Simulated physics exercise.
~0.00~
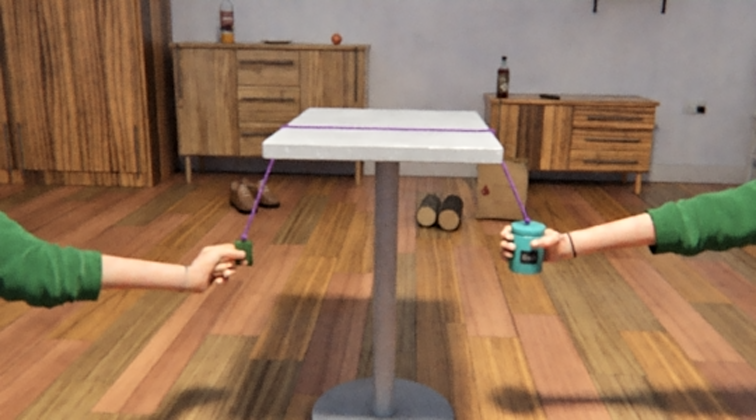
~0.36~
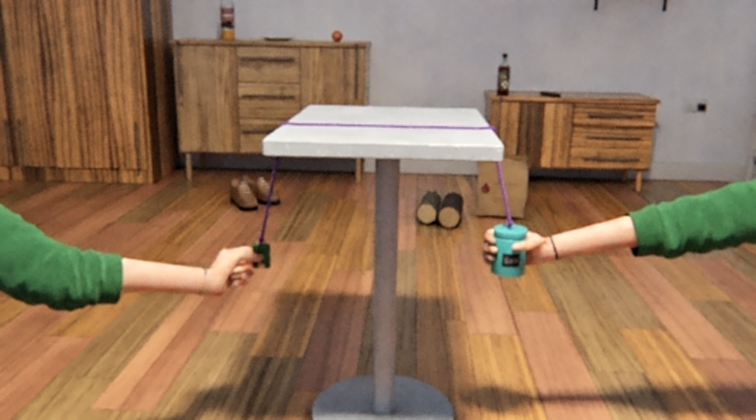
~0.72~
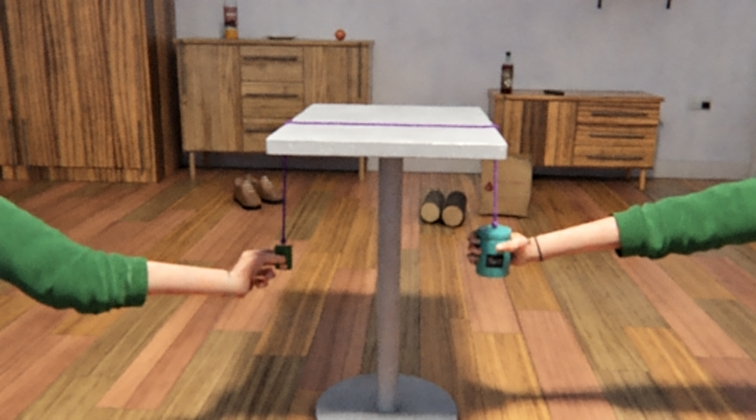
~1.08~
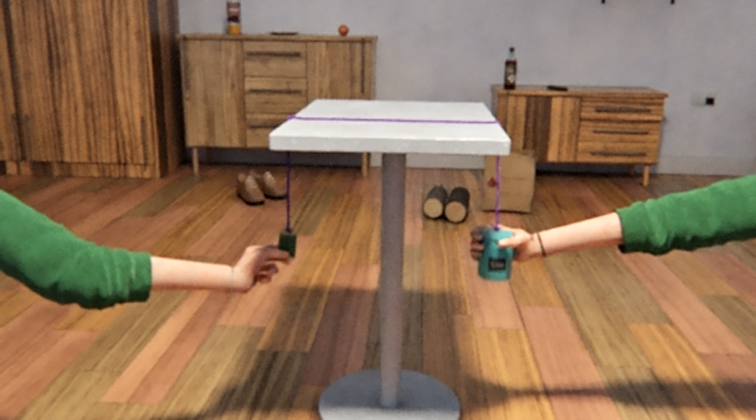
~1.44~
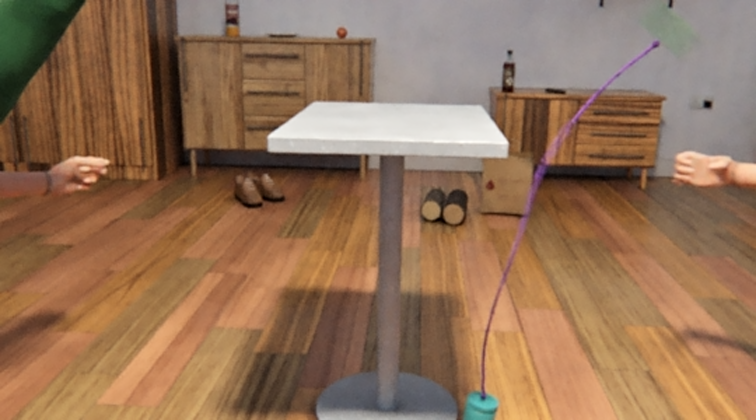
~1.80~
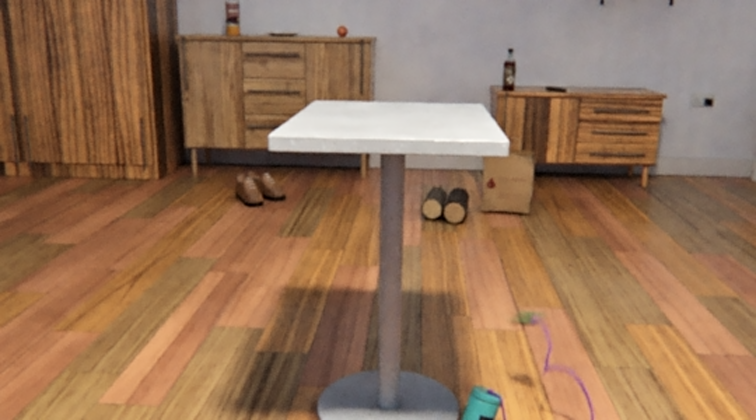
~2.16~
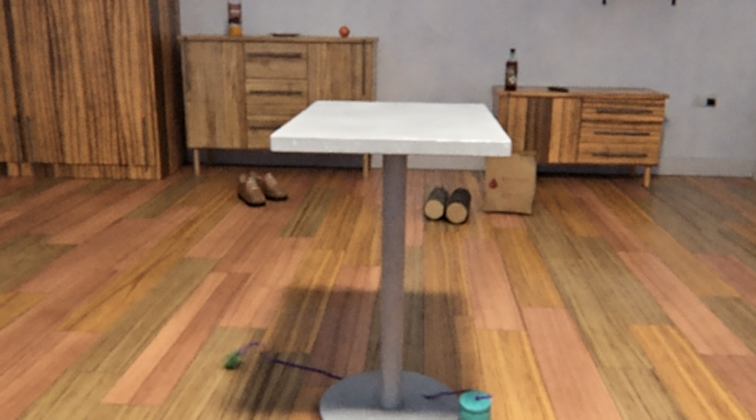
In a wood-floored room with cabinets along the back wall, a slightly swaying camera faces a small white pedestal table. Two green-sleeved arms reach in, the left hand holding a small dark green object and the right a teal jar, joined by a purple string across the tabletop. The hands move inward until both things hang close beneath the edges, then let go. The jar drops to the floor on the right while the string slides rightwards off the table, whipping the small object up and over. It falls to the right, then ends on the floor left of the table's base, with the jar upright at right.
